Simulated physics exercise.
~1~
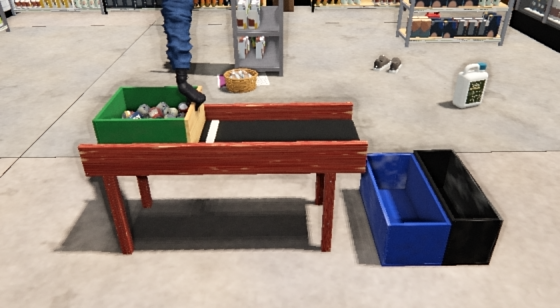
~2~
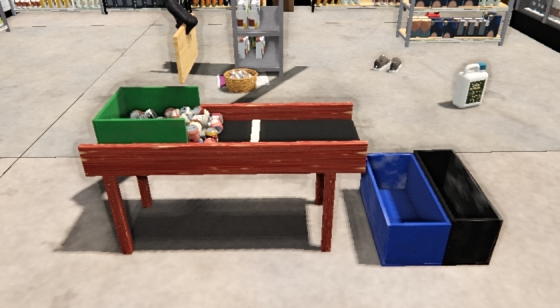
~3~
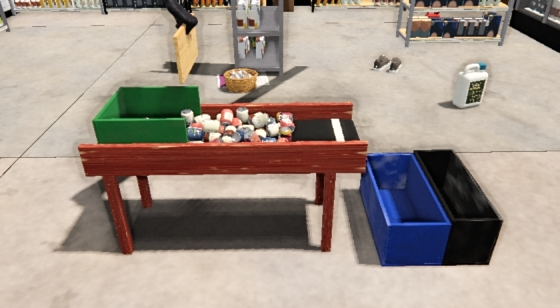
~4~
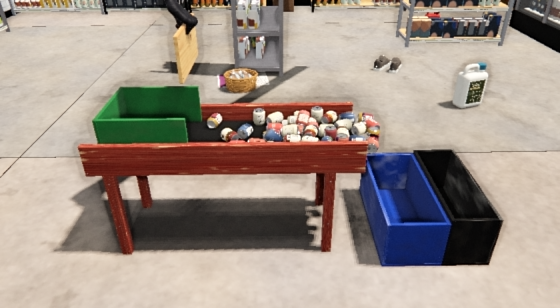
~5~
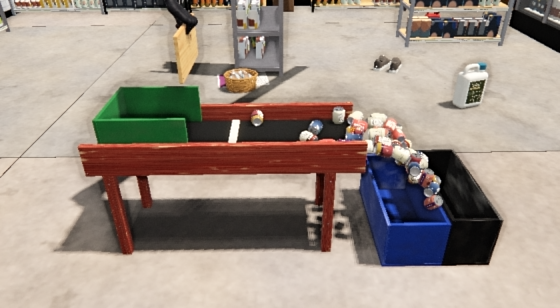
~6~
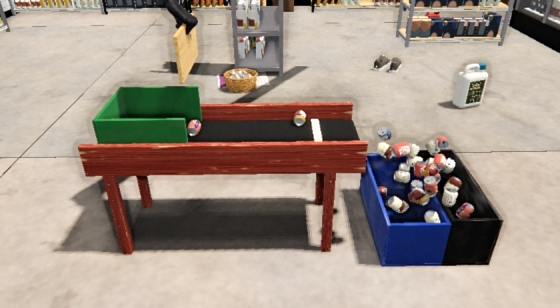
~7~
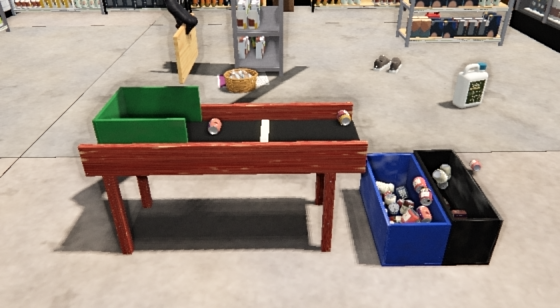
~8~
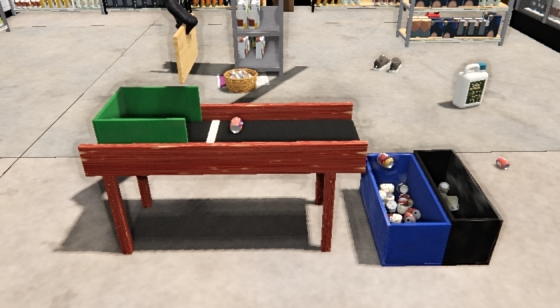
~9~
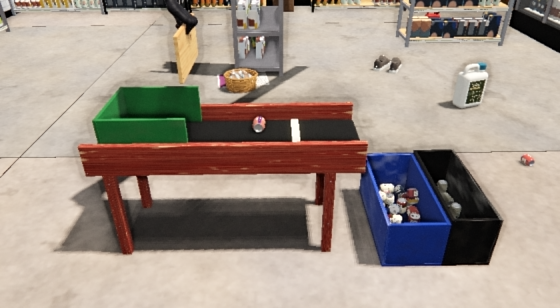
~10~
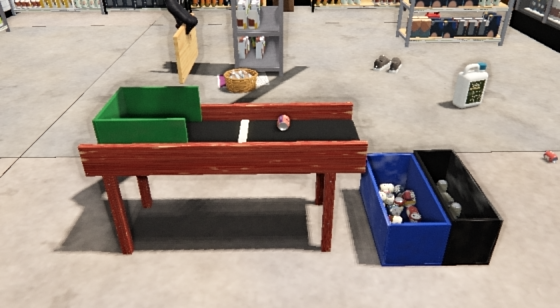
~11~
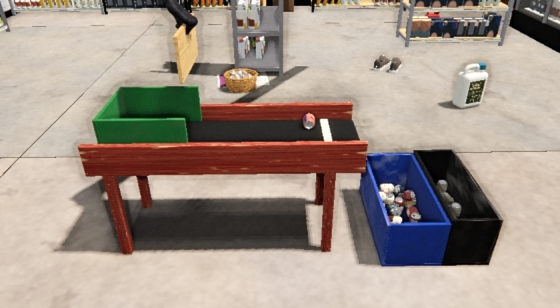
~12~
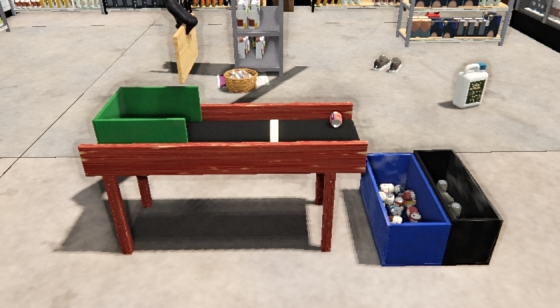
We see a gate lift from a green pen and a belt carry a load of small cans right, spilling them into a blue box and the black bin beyond. One can rolls away across the floor, and a last one rides near the belt's end.
